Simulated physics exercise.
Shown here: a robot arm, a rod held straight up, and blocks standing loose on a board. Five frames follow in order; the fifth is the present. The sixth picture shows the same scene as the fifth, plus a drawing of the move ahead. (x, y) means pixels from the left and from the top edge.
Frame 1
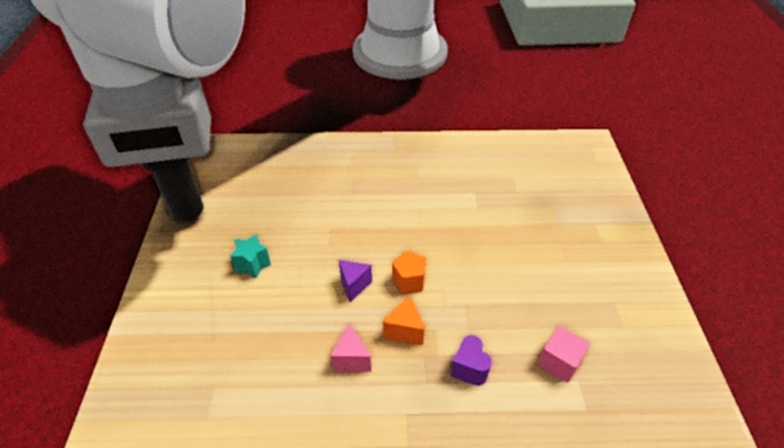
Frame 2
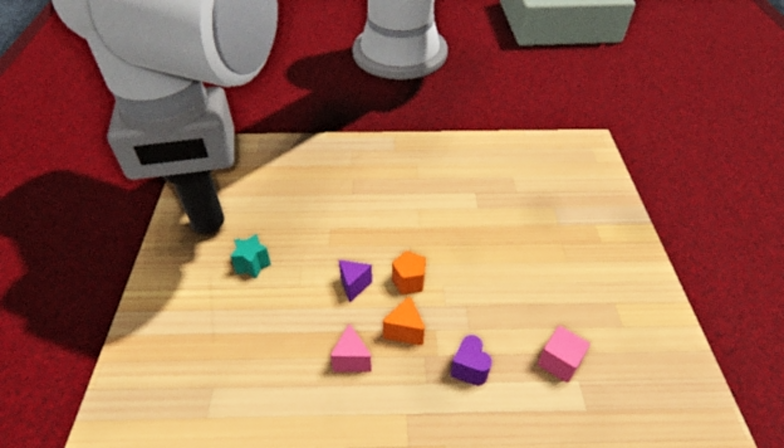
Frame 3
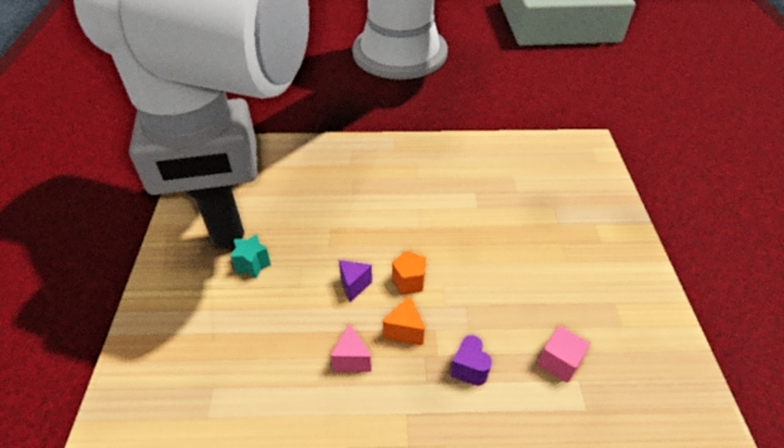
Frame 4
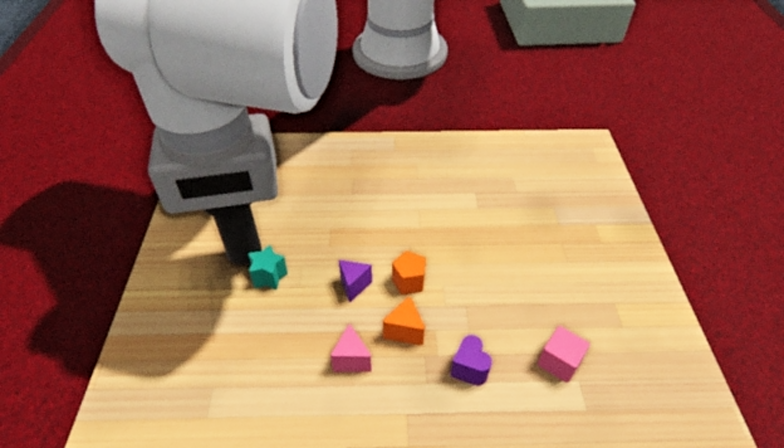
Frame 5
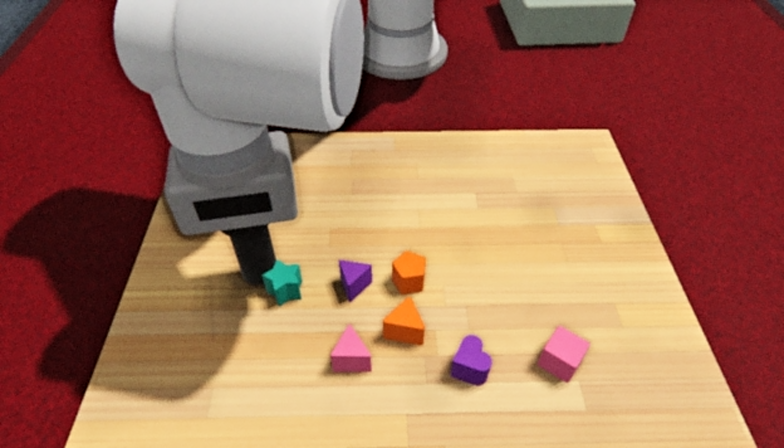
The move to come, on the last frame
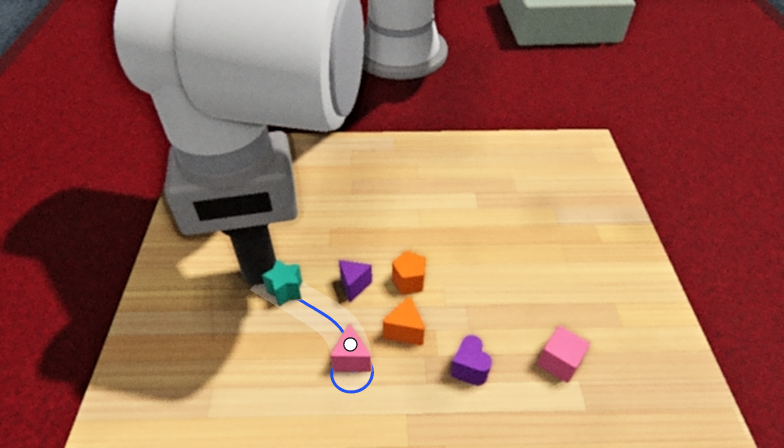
At first, a robot arm holds a dark rod upright near the left edge of a wooden board scattered with small colored blocks. The rod moves down and to the right until it meets the turquoise star, then pushes it a short way toward the purple triangular piece, while the other blocks stay still.
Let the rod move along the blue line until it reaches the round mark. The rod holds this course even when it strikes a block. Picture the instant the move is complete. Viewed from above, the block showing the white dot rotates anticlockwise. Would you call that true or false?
Verdict: False.
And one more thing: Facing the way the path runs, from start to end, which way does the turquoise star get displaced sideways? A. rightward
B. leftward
Correct choice: B.
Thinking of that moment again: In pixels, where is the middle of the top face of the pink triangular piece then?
I'd place it at (380, 382), taking the centre of its top.
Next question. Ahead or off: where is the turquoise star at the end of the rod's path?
Slipped loose.
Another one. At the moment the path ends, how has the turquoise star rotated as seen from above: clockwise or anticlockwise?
Counterclockwise rotation.
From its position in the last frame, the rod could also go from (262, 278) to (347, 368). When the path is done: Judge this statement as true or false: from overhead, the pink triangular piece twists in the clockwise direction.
Verdict: True.
The drawn path runs from (262, 278) by way of (300, 300) and (339, 327) to (352, 373); the dot is on the pink triangular piece.
The first path, step by step. One third of the way, rod at (300, 294); turquoise star at (324, 298).
Two thirds of the way, rod at (338, 320); turquoise star at (368, 323); pink triangular piece at (360, 356), turned 50° clockwise.
At the end, rod at (351, 366); turquoise star at (387, 343), turned 45° anticlockwise; pink triangular piece at (380, 382), turned 50° clockwise; purple triangular piece not moved; orange triangular piece at (413, 317), turned 30° anticlockwise.
